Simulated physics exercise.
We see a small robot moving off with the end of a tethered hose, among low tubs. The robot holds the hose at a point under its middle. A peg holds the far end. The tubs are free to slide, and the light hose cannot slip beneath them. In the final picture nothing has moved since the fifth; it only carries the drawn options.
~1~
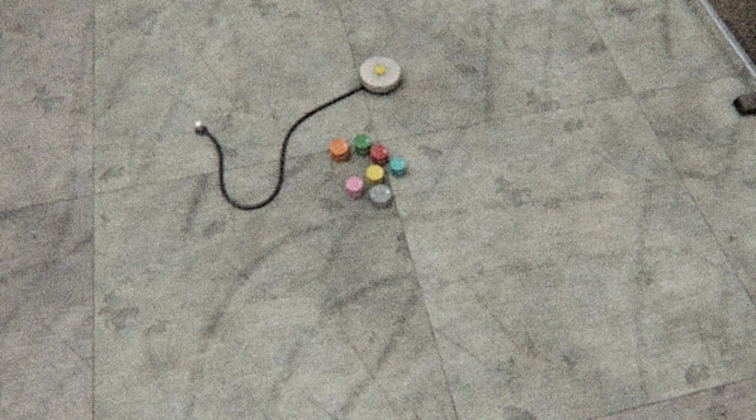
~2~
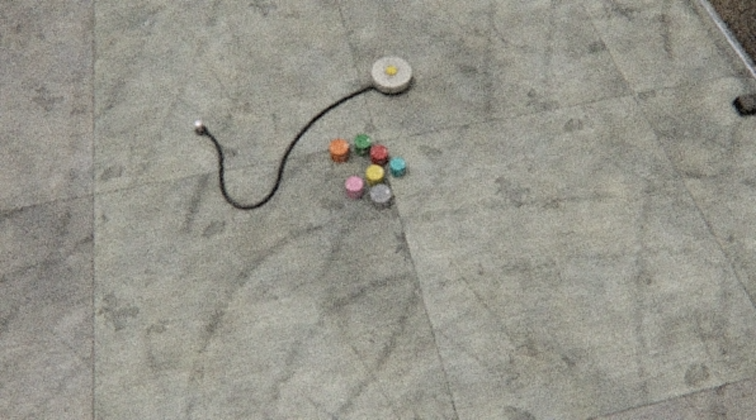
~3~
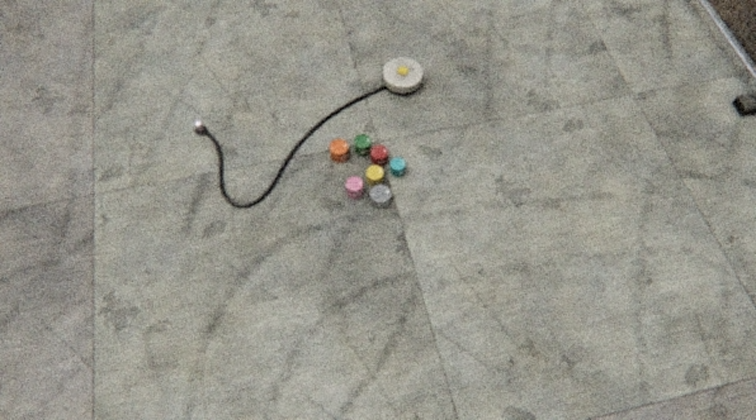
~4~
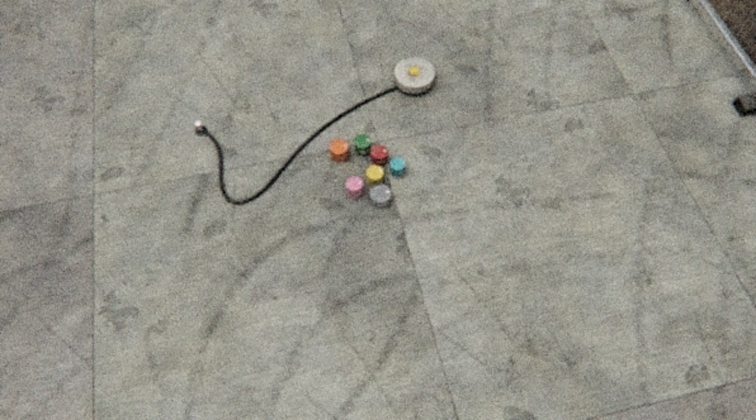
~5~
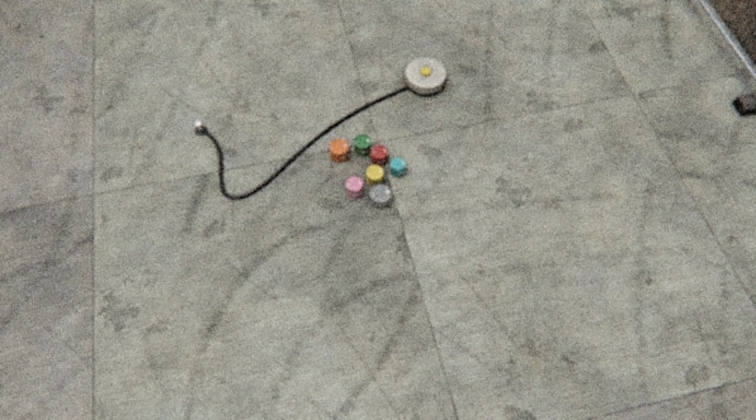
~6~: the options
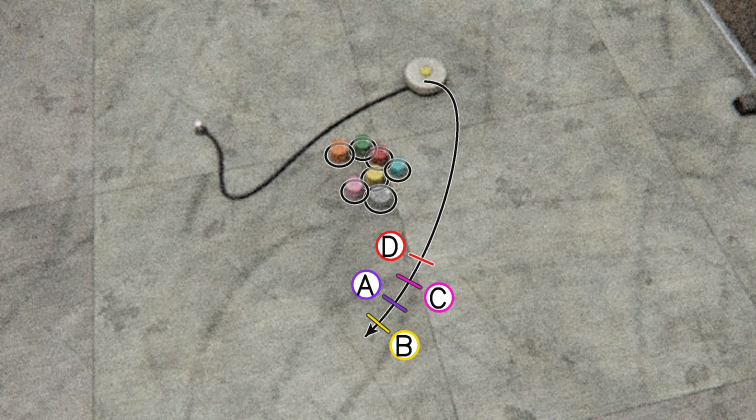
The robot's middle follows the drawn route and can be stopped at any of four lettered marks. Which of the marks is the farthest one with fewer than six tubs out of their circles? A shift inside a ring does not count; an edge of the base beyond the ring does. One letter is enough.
It can go as far as A.
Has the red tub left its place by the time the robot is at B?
Yes.
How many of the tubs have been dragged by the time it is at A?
By then, four.
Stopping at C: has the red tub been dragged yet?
No.
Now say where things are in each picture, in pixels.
Yellow tub (375, 176); red tub (379, 156); turquoise tub (398, 167), in the first picture.
Robot (391, 76); grey tub (381, 196), in the second picture.
Robot (403, 76); pink tub (355, 188), in the third picture.
Robot (414, 76); peg (200, 127), in the fourth picture.
Robot (425, 77); red tub (379, 156); turquoise tub (398, 167); grey tub (381, 196), in the fifth picture.
On the copy, A at (394, 303); B at (378, 323); C at (409, 282); D at (421, 259); the route from (425, 81) via (446, 195) to (365, 336).
On A. First, robot (457, 140).
Then, robot (436, 223).
Finally, robot (395, 300); yellow tub (366, 179); red tub (371, 165); turquoise tub (382, 175); green tub (356, 158); four over the rings.
By contrast, B has seven over the rings; C is within the limit but short; D is within the limit but short.
